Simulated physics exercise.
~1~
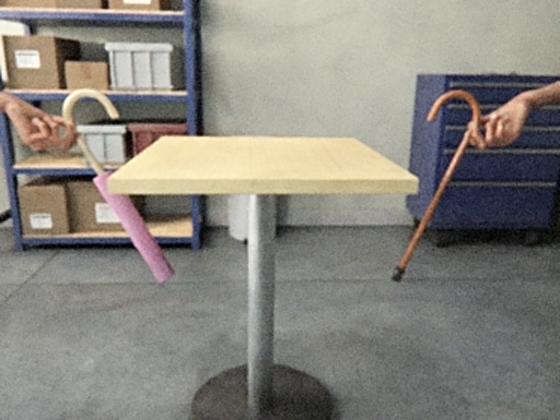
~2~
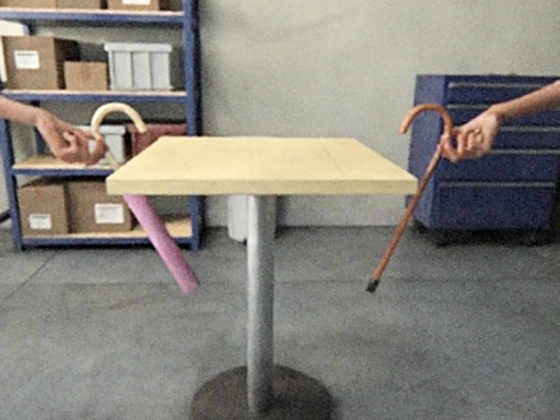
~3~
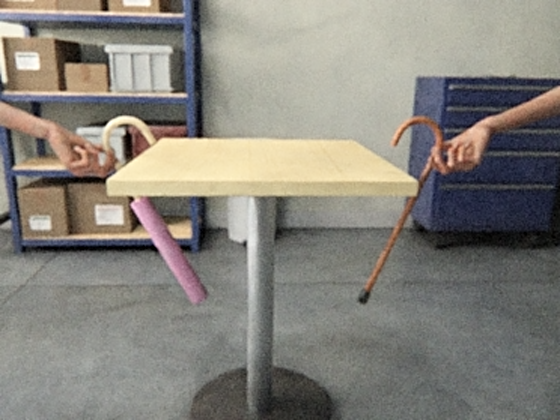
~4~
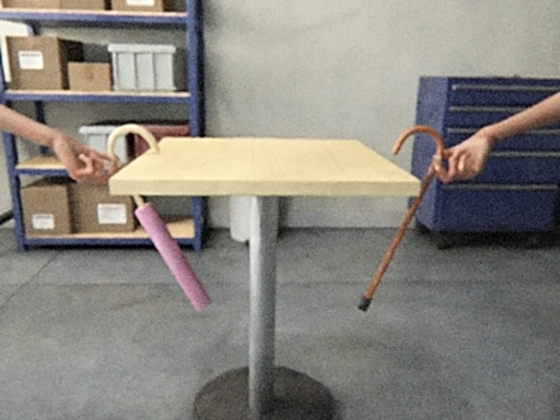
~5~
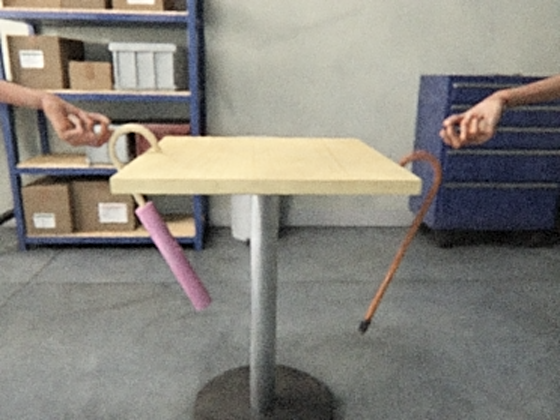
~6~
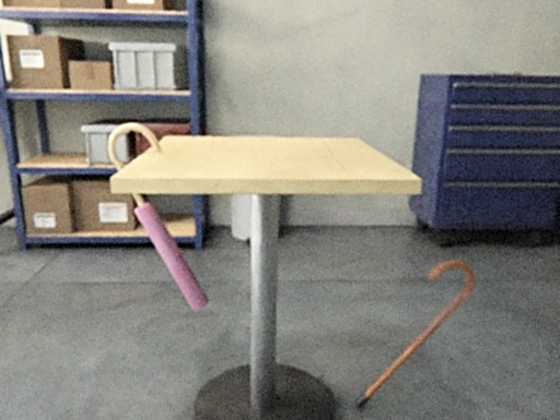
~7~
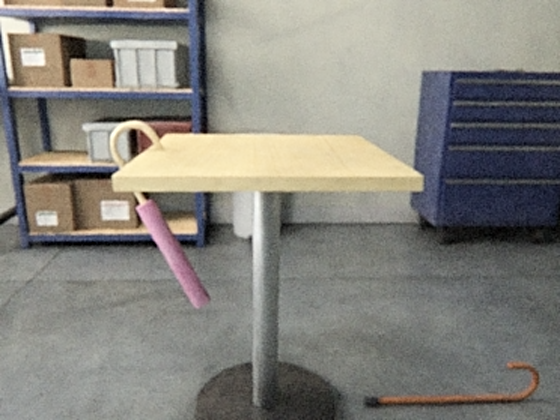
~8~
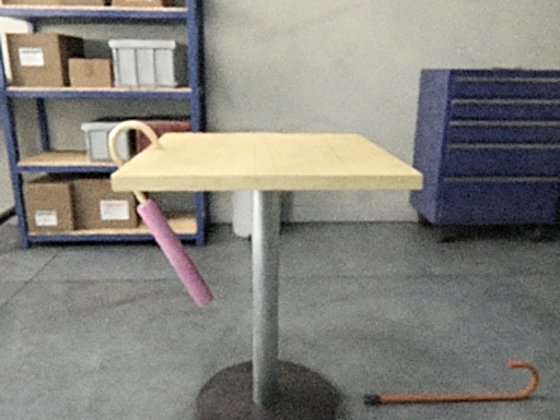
The orange cane, released at the table's edge, falls flat while the pink umbrella stays hanging.
